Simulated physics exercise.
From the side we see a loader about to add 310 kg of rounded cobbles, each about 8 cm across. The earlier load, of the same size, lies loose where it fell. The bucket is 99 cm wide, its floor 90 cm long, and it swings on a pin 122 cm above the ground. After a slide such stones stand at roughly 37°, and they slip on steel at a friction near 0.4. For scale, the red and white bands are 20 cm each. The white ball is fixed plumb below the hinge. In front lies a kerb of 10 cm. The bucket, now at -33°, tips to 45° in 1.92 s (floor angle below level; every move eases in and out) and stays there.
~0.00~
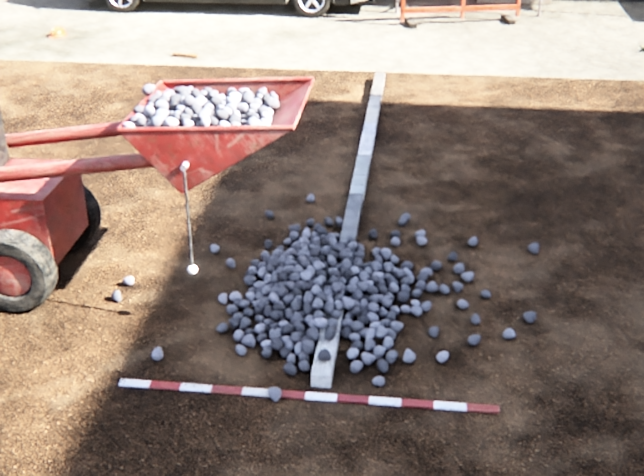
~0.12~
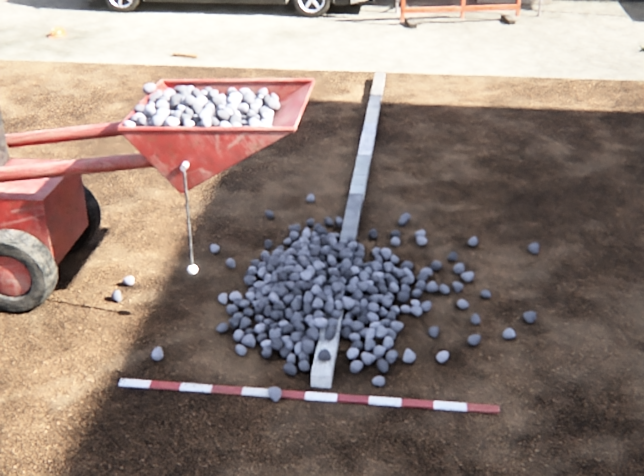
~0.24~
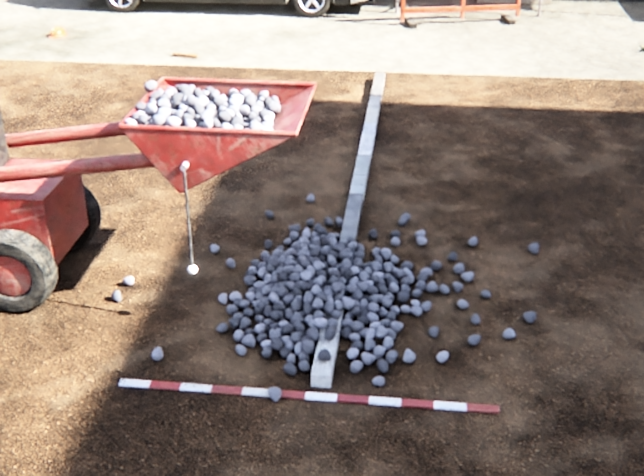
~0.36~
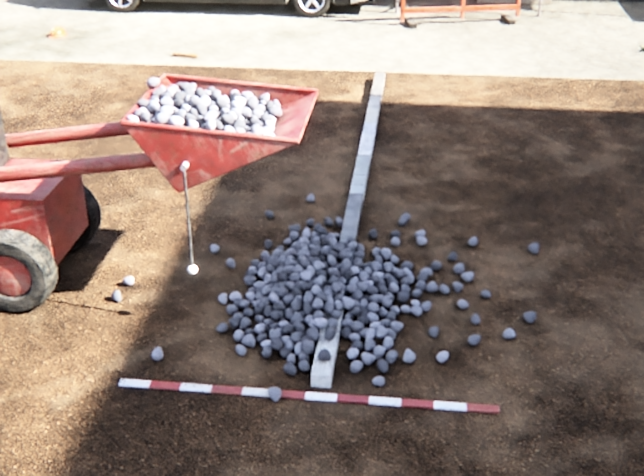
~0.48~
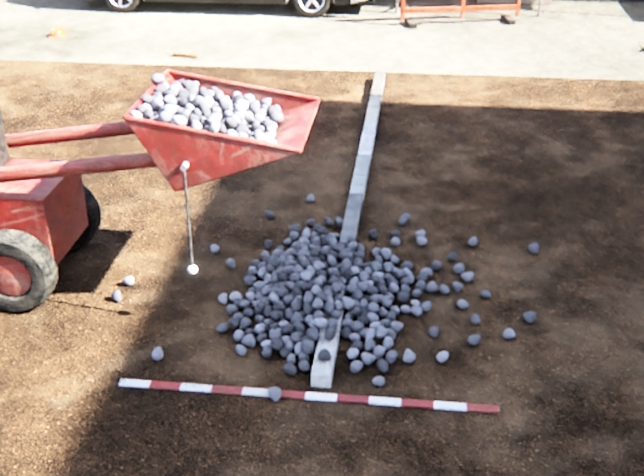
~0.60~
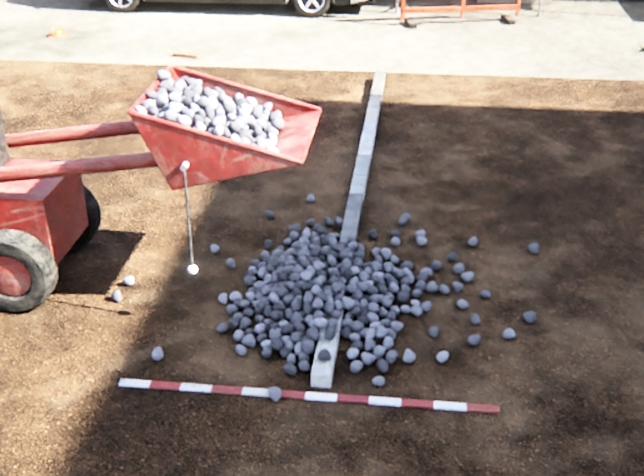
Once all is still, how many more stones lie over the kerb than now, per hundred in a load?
Close to 41 parts in a hundred.
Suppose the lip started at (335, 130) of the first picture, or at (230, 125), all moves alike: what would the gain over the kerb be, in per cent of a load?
First some 85, then 0 per cent.
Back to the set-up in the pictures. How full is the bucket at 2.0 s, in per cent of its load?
Roughly 10 per cent is still inside.
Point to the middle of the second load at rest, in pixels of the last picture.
Around (323, 279).
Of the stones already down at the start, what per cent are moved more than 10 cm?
About 15 per cent.
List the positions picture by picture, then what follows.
Lip at (294, 128), floor tilted -33°, highest stones at (187, 97). The earlier load is highest near (326, 263), 22 cm above ground level, 71 % on this side of the kerb, 29 % over the kerb, in the first picture.
Lip at (295, 129), floor tilted -32°, highest stones at (187, 97); the stones move at 0.1 m/s on average, in the second picture.
The bucket is at -30°, its lip at (296, 134); the top of the load is at (181, 95); the stones move at 0.1 m/s on average, in the third picture.
Lip at (299, 141), floor tilted -26°, highest stones at (173, 93); the stones move at 0.1 m/s on average, in the fourth picture.
The bucket is at -21°, its lip at (301, 151); the top of the load is at (168, 90); the stones move at 0.2 m/s on average, in the fifth picture.
The bucket is at -15°, its lip at (302, 163); the top of the load is at (172, 87); the stones move at 0.2 m/s on average, in the sixth picture.
After 1.4 s the floor is at 33°; in per cent of one load, 93 in the bucket, 78 on this side of the kerb, 29 over the kerb; the foremost stones are at (494, 294).
After 2.0 s the floor is at 45°; in per cent of one load, 12 in the bucket, 141 on this side of the kerb, 48 over the kerb; the foremost stones are at (494, 294).
After 2.4 s the floor is at 45°; in per cent of one load, 0 in the bucket, 133 on this side of the kerb, 67 over the kerb; the foremost stones are at (497, 295).
After 4.9 s the floor is at 45°; in per cent of one load, 0 in the bucket, 130 on this side of the kerb, 70 over the kerb; the foremost stones are at (502, 290). Net gain over the kerb, 41.
